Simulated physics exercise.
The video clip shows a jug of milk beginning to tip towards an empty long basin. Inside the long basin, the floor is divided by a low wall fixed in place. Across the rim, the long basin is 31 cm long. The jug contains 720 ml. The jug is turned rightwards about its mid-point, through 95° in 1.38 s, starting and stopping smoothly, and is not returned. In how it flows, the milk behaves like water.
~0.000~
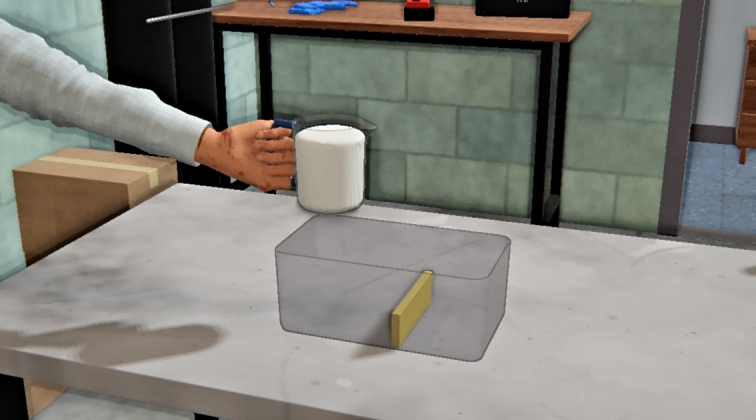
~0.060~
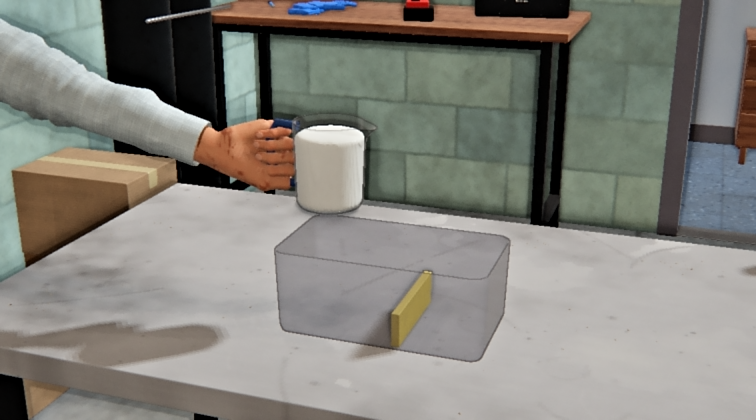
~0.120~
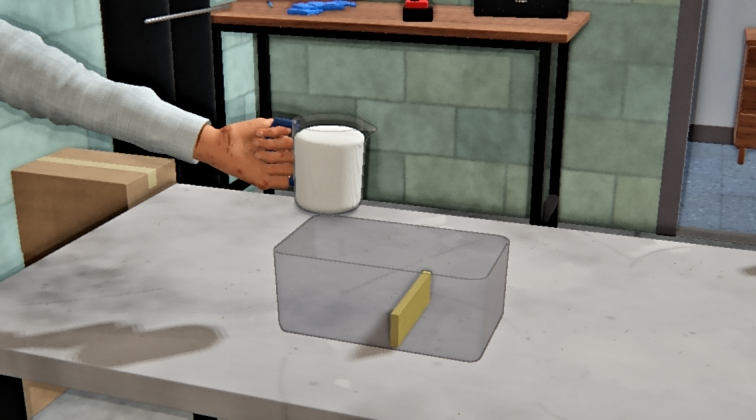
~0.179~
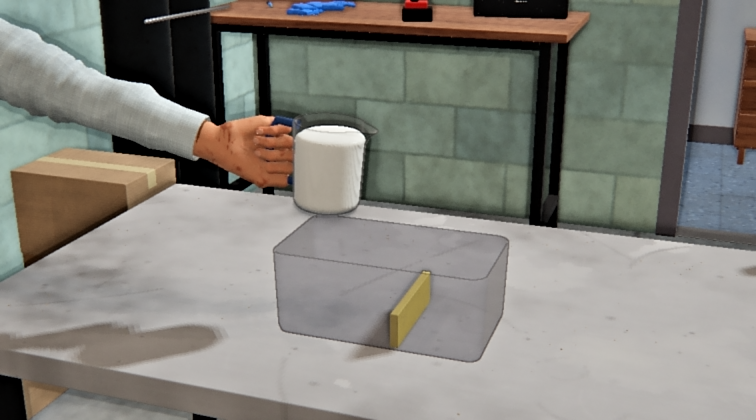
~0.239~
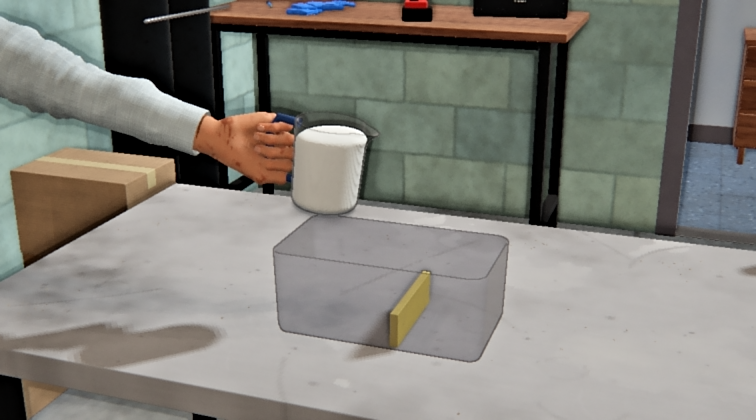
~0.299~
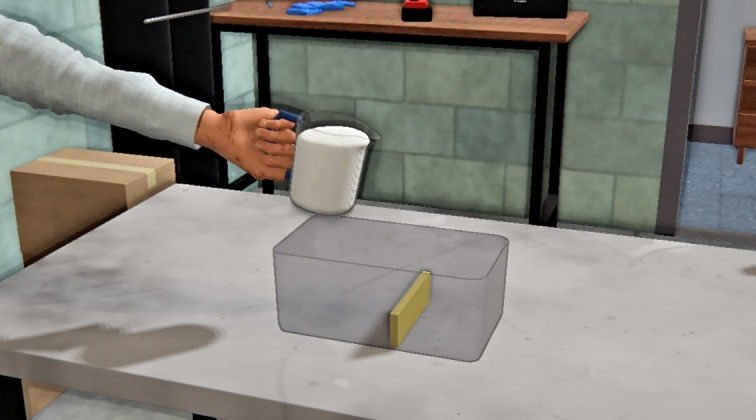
A jug of milk, held by a hand above a clear, empty long basin with a low yellowish wall inside, stayed upright at first, then leaned slightly to the right.
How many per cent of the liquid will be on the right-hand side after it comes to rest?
Some 68 per cent will be on the right-hand side.
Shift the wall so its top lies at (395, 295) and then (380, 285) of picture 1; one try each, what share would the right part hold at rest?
90 then 95 %.
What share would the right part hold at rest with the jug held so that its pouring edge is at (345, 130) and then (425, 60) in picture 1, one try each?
Try 1: 0 %; try 2: 80 %.
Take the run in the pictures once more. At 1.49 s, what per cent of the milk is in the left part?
Reading: Approx. 20 per cent.
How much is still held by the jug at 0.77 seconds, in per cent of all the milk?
About 86 per cent.
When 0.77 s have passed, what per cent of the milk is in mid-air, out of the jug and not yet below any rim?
Some 10 % is the figure.
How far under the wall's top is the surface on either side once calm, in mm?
It's around 44 mm on the left side and around 24 mm on the right side.
By 0.77 s the tilt is 56° and 85 per cent is still to pour, 0 is left of the wall and 5 right of it.
By 1.12 s the tilt is 87° and 41 per cent is still to pour, 3 is left of the wall and 42 right of it.
By 1.49 s the tilt is 95° and 9 per cent is still to pour, 20 is left of the wall and 68 right of it.
By 1.88 s the tilt is 95° and 1 per cent is still to pour, 30 is left of the wall and 68 right of it.
At rest 31 per cent lies left of the wall, 68 right of it and 1 outside.
